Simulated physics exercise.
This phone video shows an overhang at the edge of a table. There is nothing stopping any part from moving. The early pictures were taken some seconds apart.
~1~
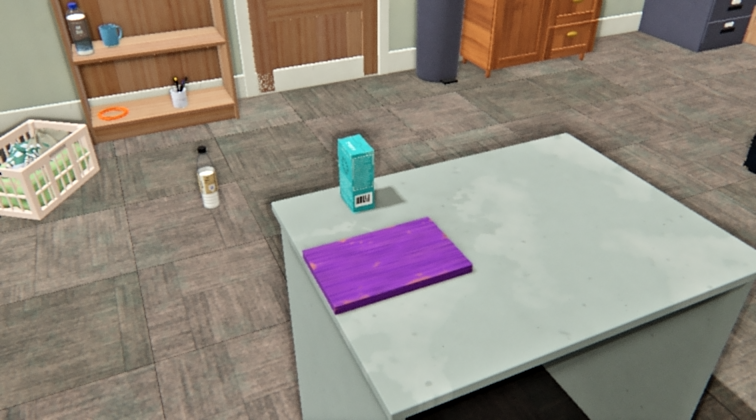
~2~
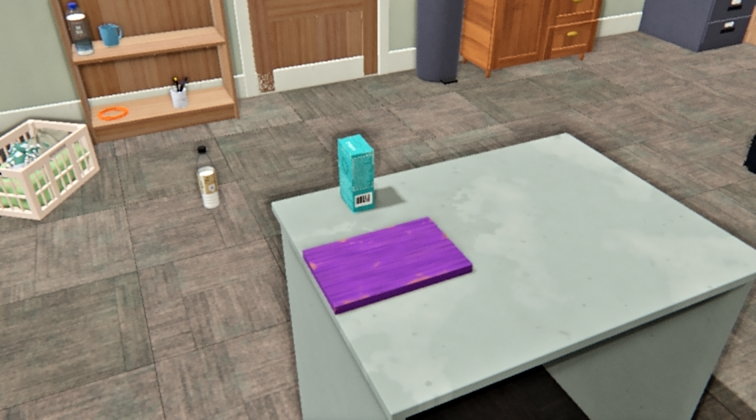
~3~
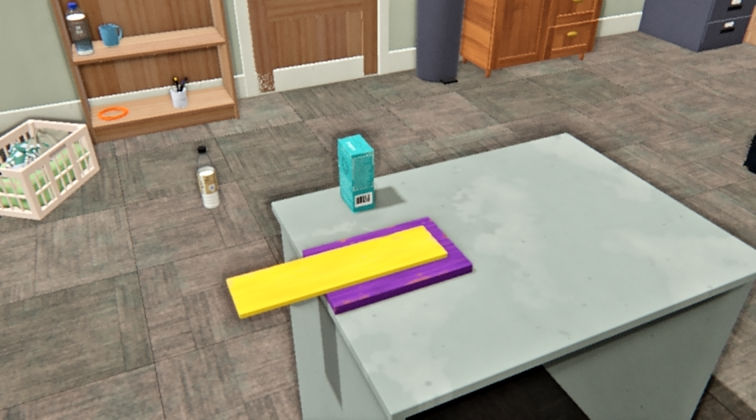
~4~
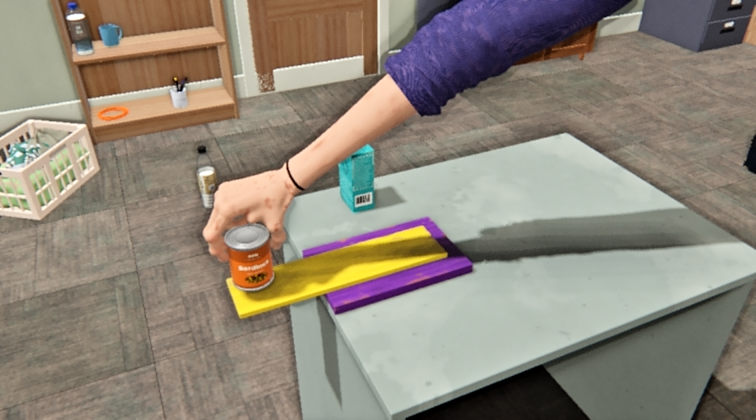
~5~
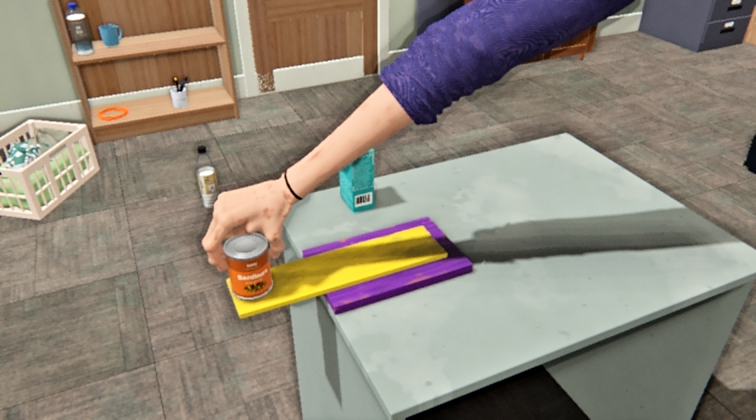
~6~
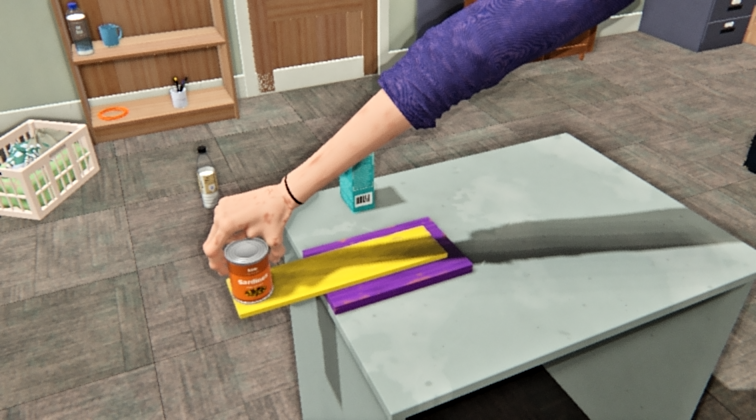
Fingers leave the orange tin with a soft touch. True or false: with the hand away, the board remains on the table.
False, it comes off.
Then, 0.40 s past the last view, orange tin now down on the floor or falling; yellow plank rocked 53° from its first pose.
Then, 0.60 s past the last view, yellow plank now down on the floor or falling.
Then, 0.80 s past the last view, things are still on the move.
Then, 1.00 s past the last view, as before.
Finally, down on the floor or falling, yellow plank and orange tin; the other 2 still in place. The plank comes down.
